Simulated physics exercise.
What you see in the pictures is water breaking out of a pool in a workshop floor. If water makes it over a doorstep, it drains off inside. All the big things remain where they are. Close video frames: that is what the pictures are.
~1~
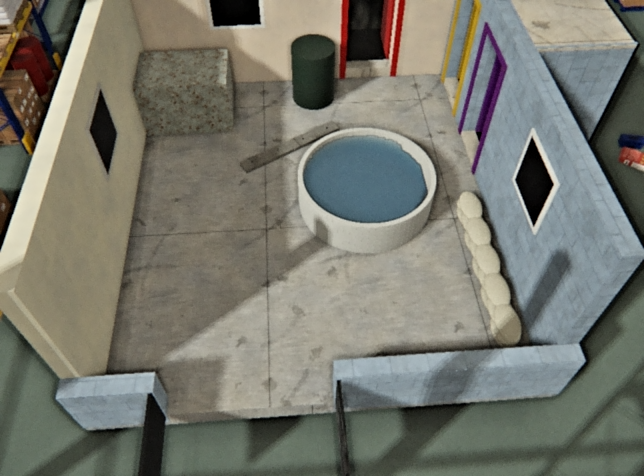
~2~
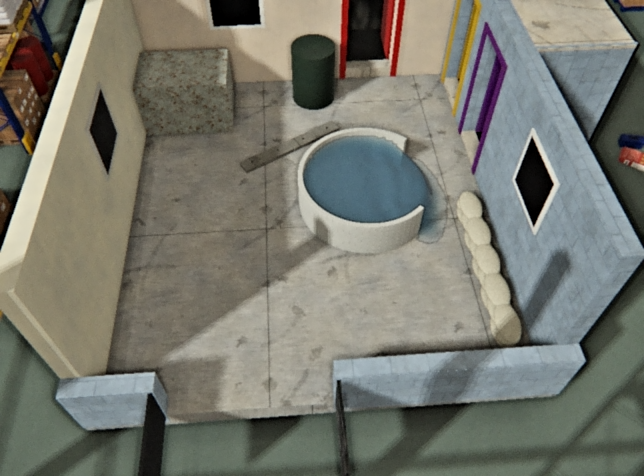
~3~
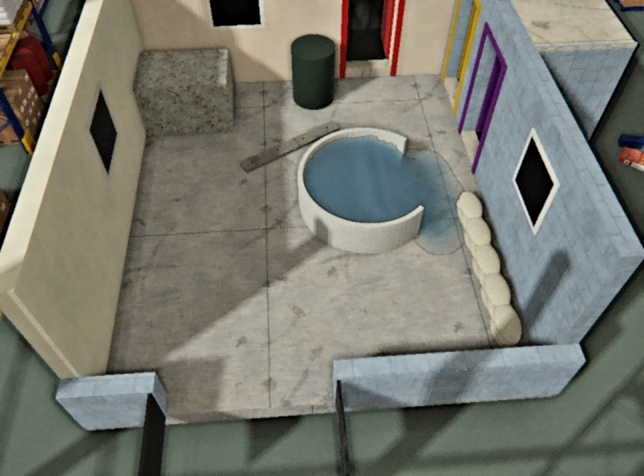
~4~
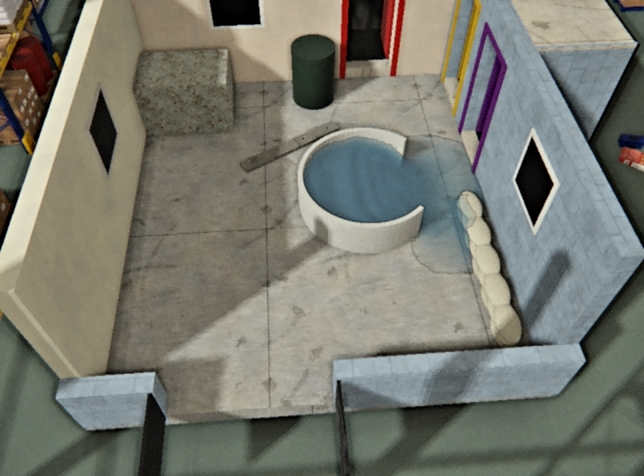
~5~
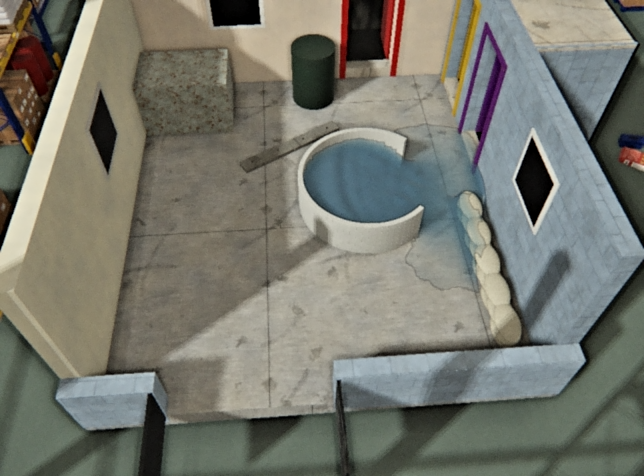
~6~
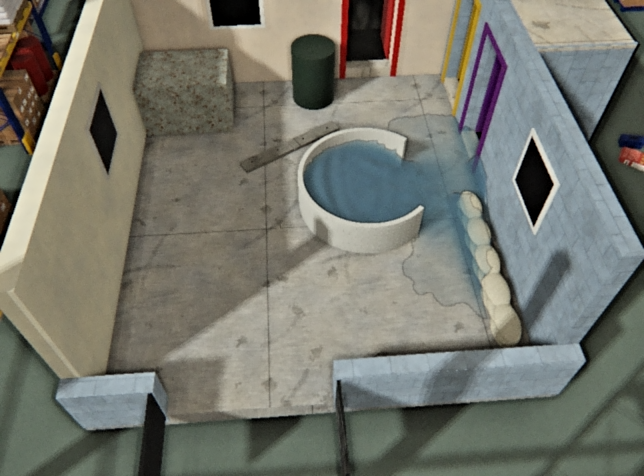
Blue water pouring through a gap in the right side of a round white pool and spreading across the grey floor around pale sacks.
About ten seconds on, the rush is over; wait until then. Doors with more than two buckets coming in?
Outcome: Purple door: Above two buckets; yellow door: Up to two buckets; red door: Up to two buckets.
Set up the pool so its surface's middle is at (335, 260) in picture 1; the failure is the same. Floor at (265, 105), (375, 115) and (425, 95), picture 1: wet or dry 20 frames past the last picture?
Bone-dry, soaked, soaked.
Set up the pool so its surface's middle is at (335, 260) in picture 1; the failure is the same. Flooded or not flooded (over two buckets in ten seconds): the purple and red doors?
Looking at both doors, the purple one doesn't reach it while the red one doesn't reach it.
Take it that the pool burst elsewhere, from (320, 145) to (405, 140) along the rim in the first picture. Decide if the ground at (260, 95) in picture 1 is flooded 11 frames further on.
At the point asked about: Soaked.
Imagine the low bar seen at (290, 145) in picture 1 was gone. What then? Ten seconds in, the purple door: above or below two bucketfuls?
Here purple tops the limit.
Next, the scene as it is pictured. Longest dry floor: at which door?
My answer is the red door.
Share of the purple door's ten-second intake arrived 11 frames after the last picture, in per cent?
Close to 70 out of every hundred.
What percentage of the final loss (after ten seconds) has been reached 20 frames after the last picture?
My reading is near 65 per cent.
A moment on, water covers 20 % of the floor; the purple door over two buckets in, the yellow door wet at the sill, nothing in, the red door not reached.
Next, water covers 30 % of the floor; the purple door far over two buckets in, the yellow door wet at the sill, nothing in, the red door wet at the sill, nothing in.
Then, water covers 40 % of the floor; the purple door far over two buckets in, the yellow door wet at the sill, nothing in, the red door wet at the sill, nothing in.
Later, water covers 80 % of the floor; the purple door far over two buckets in, the yellow door under two buckets in, the red door wet at the sill, nothing in.
In the end, water covers 90 % of the floor; the purple door far over two buckets in, the yellow door under two buckets in, the red door wet at the sill, nothing in.
